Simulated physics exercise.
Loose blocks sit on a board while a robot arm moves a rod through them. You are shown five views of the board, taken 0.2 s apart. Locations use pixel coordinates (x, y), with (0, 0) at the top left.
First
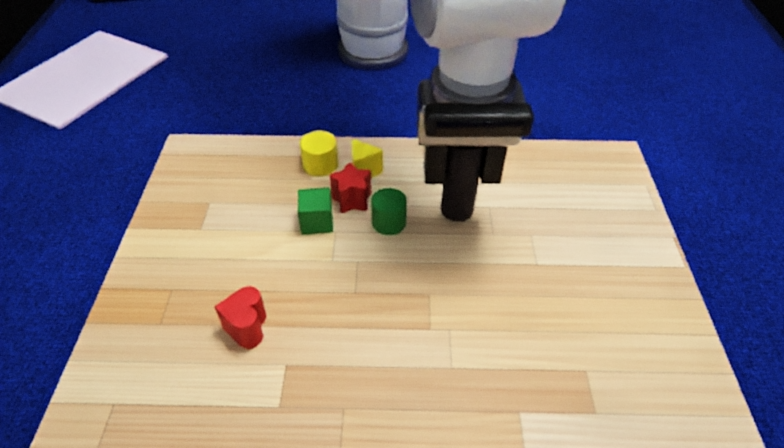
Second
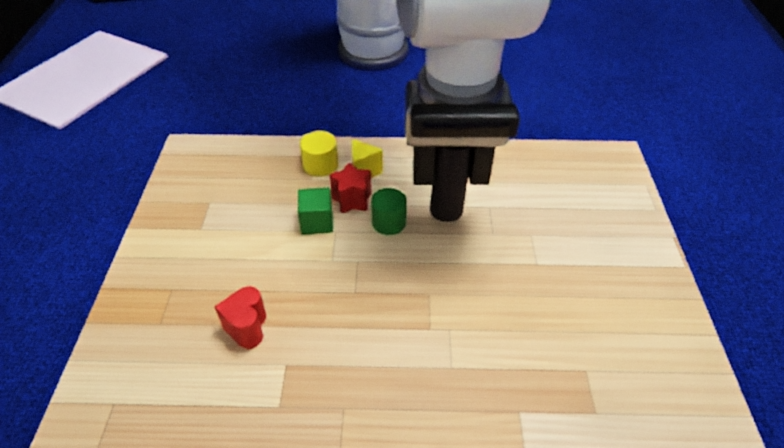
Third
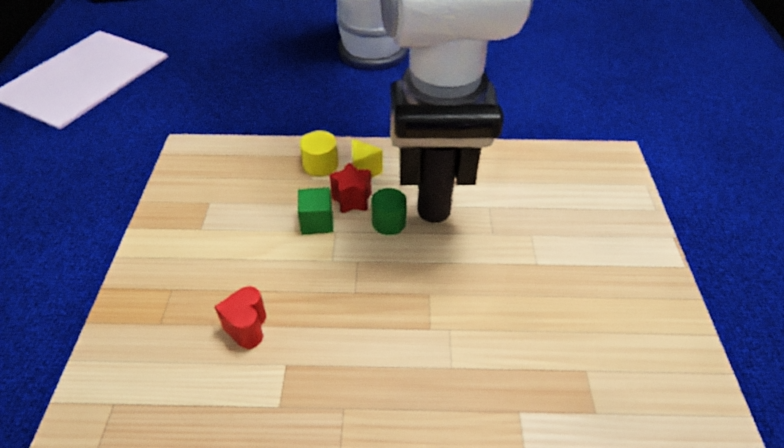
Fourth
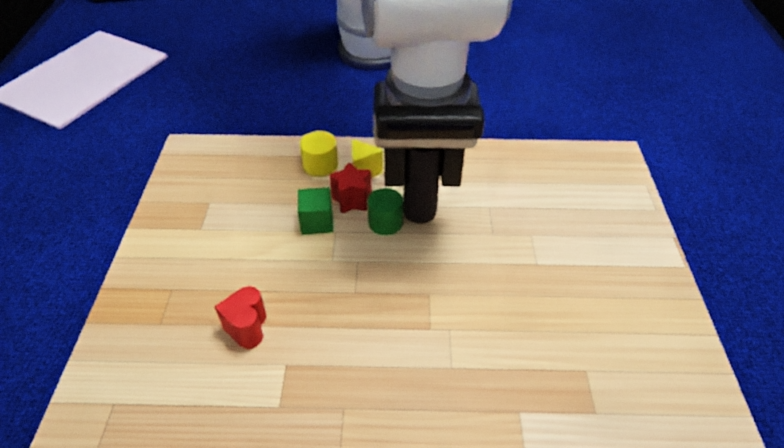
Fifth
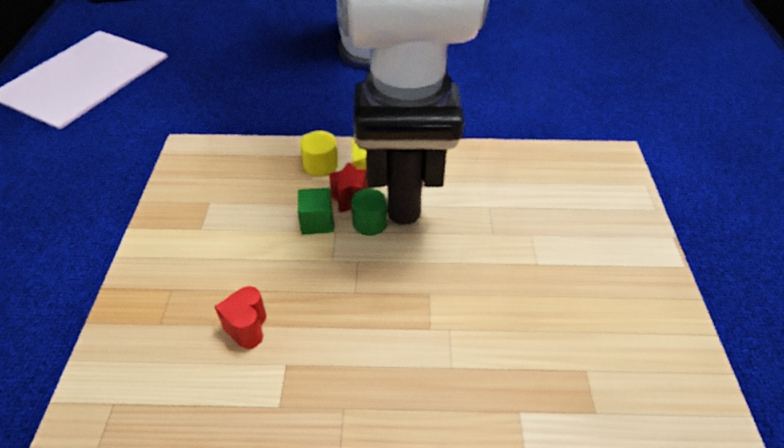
A robot arm slid its black rod slowly left across the wooden board, reached the green cylinder, and nudged it a little toward the green cube, while the red heart stayed still.
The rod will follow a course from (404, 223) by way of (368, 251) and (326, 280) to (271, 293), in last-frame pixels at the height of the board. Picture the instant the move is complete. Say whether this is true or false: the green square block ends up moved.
False - the claim does not hold.
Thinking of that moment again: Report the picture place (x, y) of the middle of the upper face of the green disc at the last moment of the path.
Around (348, 205).
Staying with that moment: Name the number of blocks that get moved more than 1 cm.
Only one of them.
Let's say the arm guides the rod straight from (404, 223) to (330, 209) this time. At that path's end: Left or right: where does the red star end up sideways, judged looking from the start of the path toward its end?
It moves over to the right.
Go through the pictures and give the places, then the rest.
Rod's lower end at (457, 210); green square block at (314, 199); green disc at (389, 199), in the first picture.
Rod at (446, 210); blocks still, in the second picture.
Rod at (434, 211); blocks still, in the third picture.
Rod at (420, 212); green disc at (385, 200), in the fourth picture.
Rod at (404, 213); green square block at (314, 199); green disc at (369, 200), in the fifth picture.
What follows on the original path. One third of the way, rod at (366, 242); green disc at (348, 205).
Two thirds of the way, rod at (324, 270); green disc at (348, 205).
At the end, rod at (269, 283); green square block still; green disc at (348, 205).
